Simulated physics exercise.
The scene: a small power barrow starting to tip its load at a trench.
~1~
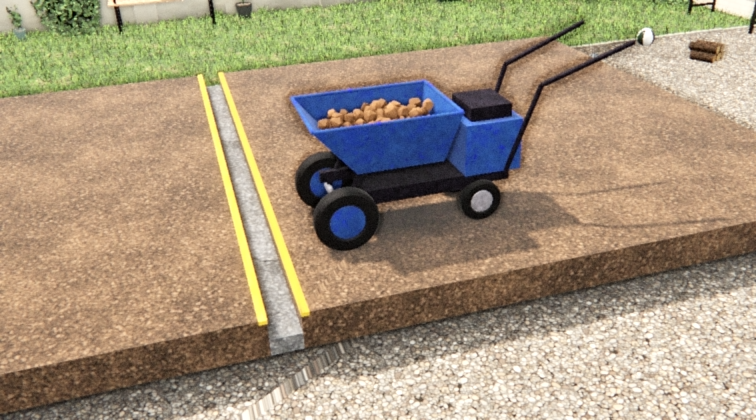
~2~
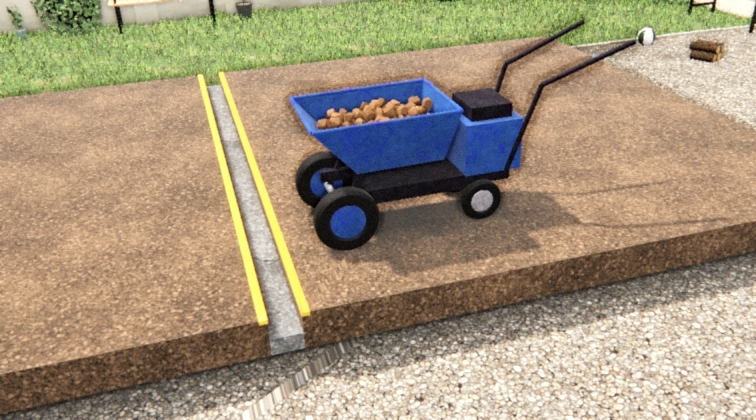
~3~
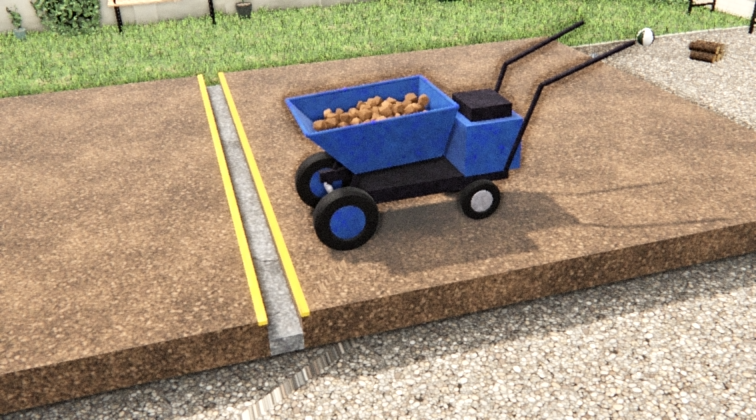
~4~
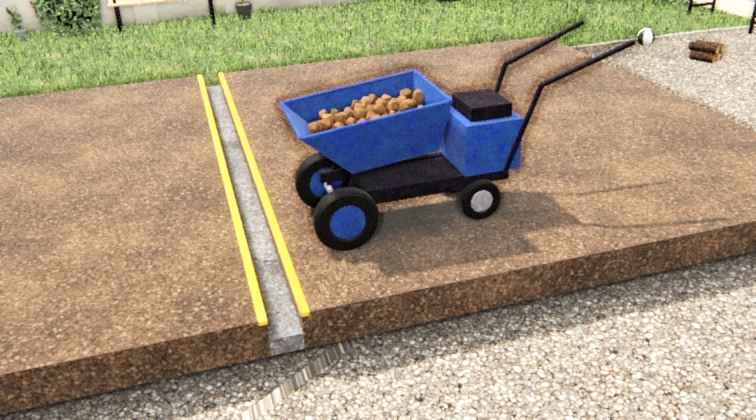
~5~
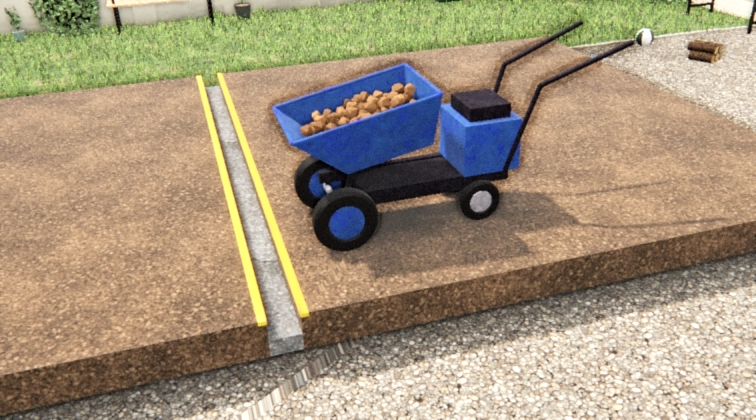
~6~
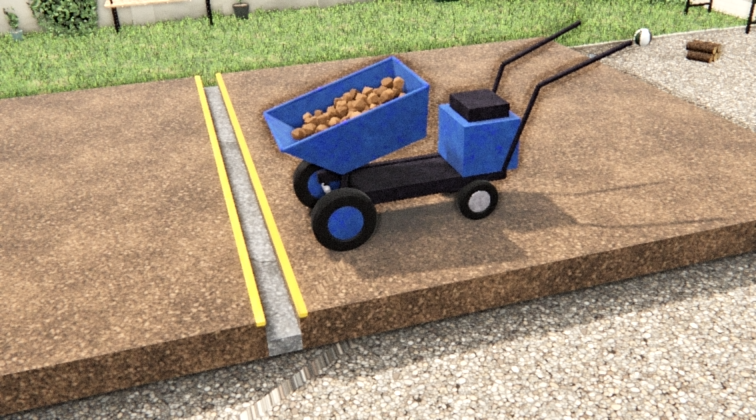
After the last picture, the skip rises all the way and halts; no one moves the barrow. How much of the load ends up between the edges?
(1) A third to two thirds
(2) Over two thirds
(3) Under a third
Answer: 3.
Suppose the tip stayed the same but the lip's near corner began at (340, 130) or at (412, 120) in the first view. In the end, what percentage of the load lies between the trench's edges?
Close to 40 in a hundred, and close to 40 in a hundred.
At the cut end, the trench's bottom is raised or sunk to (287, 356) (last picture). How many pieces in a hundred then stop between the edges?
Something close to 0 per cent.
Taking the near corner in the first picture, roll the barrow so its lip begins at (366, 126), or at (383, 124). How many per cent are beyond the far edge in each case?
30 and 10 percent, in that order.
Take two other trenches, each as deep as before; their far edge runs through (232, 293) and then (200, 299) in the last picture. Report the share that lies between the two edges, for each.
I'd put it near 30 in a hundred, then near 70 in a hundred.
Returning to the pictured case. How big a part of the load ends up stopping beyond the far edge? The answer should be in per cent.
About 90 %.
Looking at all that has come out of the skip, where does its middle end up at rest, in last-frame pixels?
About (193, 245).
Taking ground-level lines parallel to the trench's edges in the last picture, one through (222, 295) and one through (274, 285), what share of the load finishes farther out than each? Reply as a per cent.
Close to 60 % and 90 %, in that order.
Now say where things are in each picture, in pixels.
The first frame shows lip of the skip at (313, 133), level; top of the load at (392, 122), clay clods; first edge of the trench at (294, 280); far edge at (254, 288), the trench under half as wide as the skip, and about half as deep as wide.
The second frame shows lip of the skip at (312, 134), level; top of the load at (391, 121).
The third frame shows lip of the skip at (308, 136), tipped barely; top of the load at (388, 119).
The fourth frame shows lip of the skip at (302, 139), tipped a little; top of the load at (390, 112).
The fifth frame shows lip of the skip at (293, 144), tipped a little; top of the load at (382, 108).
The sixth frame shows lip of the skip at (283, 151), tipped clearly; top of the load at (385, 106); first edge of the trench at (292, 281); far edge at (252, 289).
Soon, skip tipped steeply; all in the skip.
A while on, skip tipped right over; most in the skip; a small part beyond it; a small part falling.
Towards the end, skip tipped right over; about a quarter in the skip; a stray few in or heaped over the trench; most beyond it; a stray few falling.
Finally, skip tipped right over; a small part in the skip; a stray few in or heaped over the trench; nearly all beyond it.
